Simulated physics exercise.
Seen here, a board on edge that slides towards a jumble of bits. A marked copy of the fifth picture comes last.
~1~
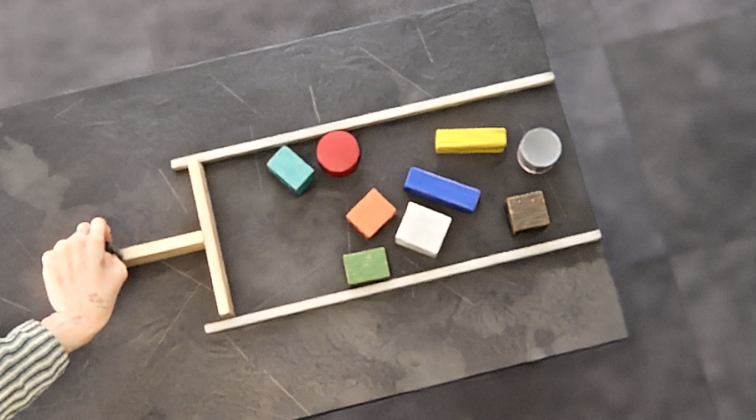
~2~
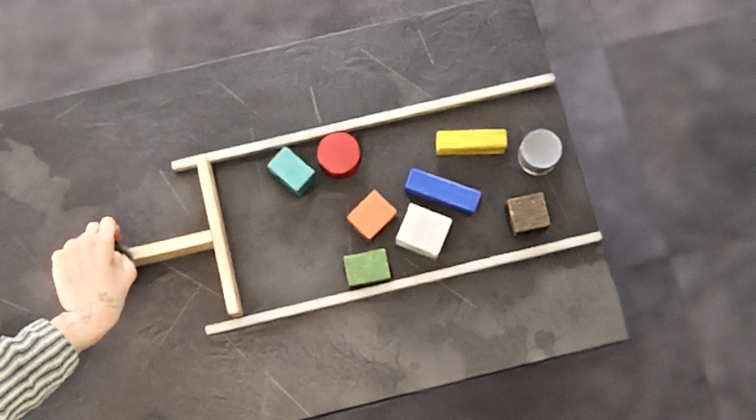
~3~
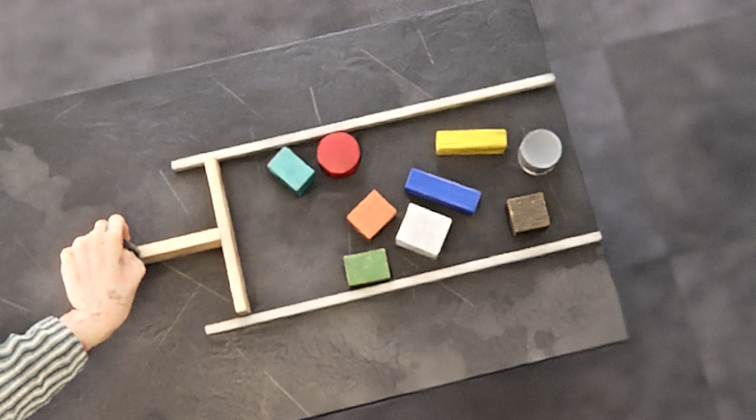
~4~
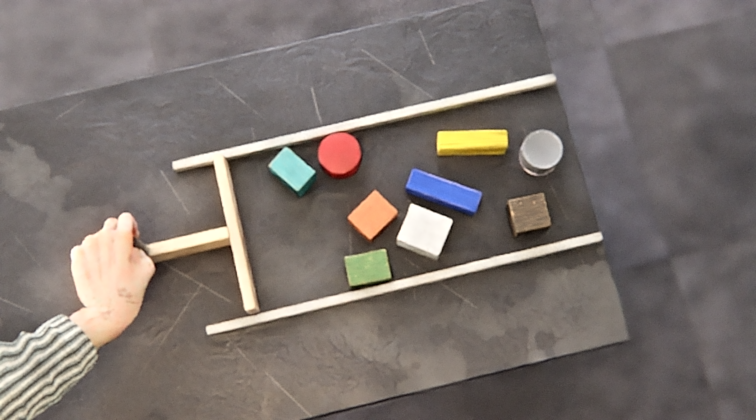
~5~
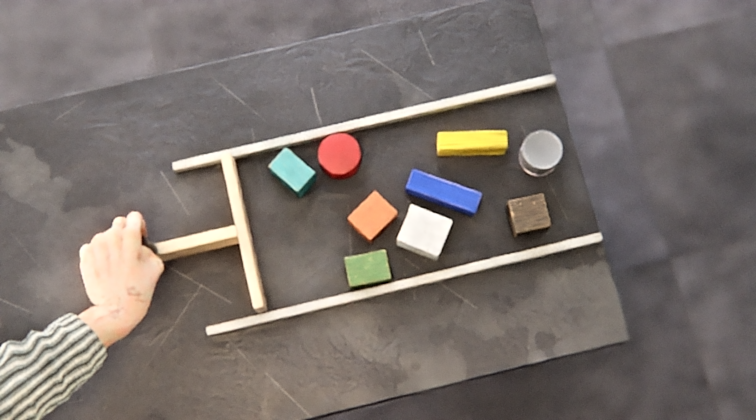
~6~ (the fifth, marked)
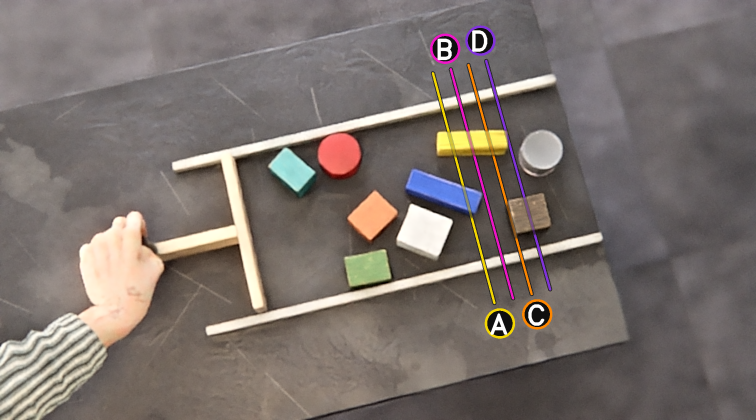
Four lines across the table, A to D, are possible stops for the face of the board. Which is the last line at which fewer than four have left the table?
D is the last line within the limit.
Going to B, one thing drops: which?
The grey tin.
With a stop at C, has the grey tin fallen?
Yes.
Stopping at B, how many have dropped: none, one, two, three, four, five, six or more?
By then, one.
On the marked copy, A at (463, 185); B at (481, 181); C at (499, 177); D at (517, 172).
Taking D. A third of the way, board (342, 206); green block (382, 266); red tin (381, 148).
Two thirds of the way, board (441, 182); grey tin (576, 165); yellow stick (528, 139).
When it is over, board (517, 164); yellow stick over the edge; black block over the edge; three fallen.
As for the rest, A is within the limit but short; B is within the limit but short; C is within the limit but short.
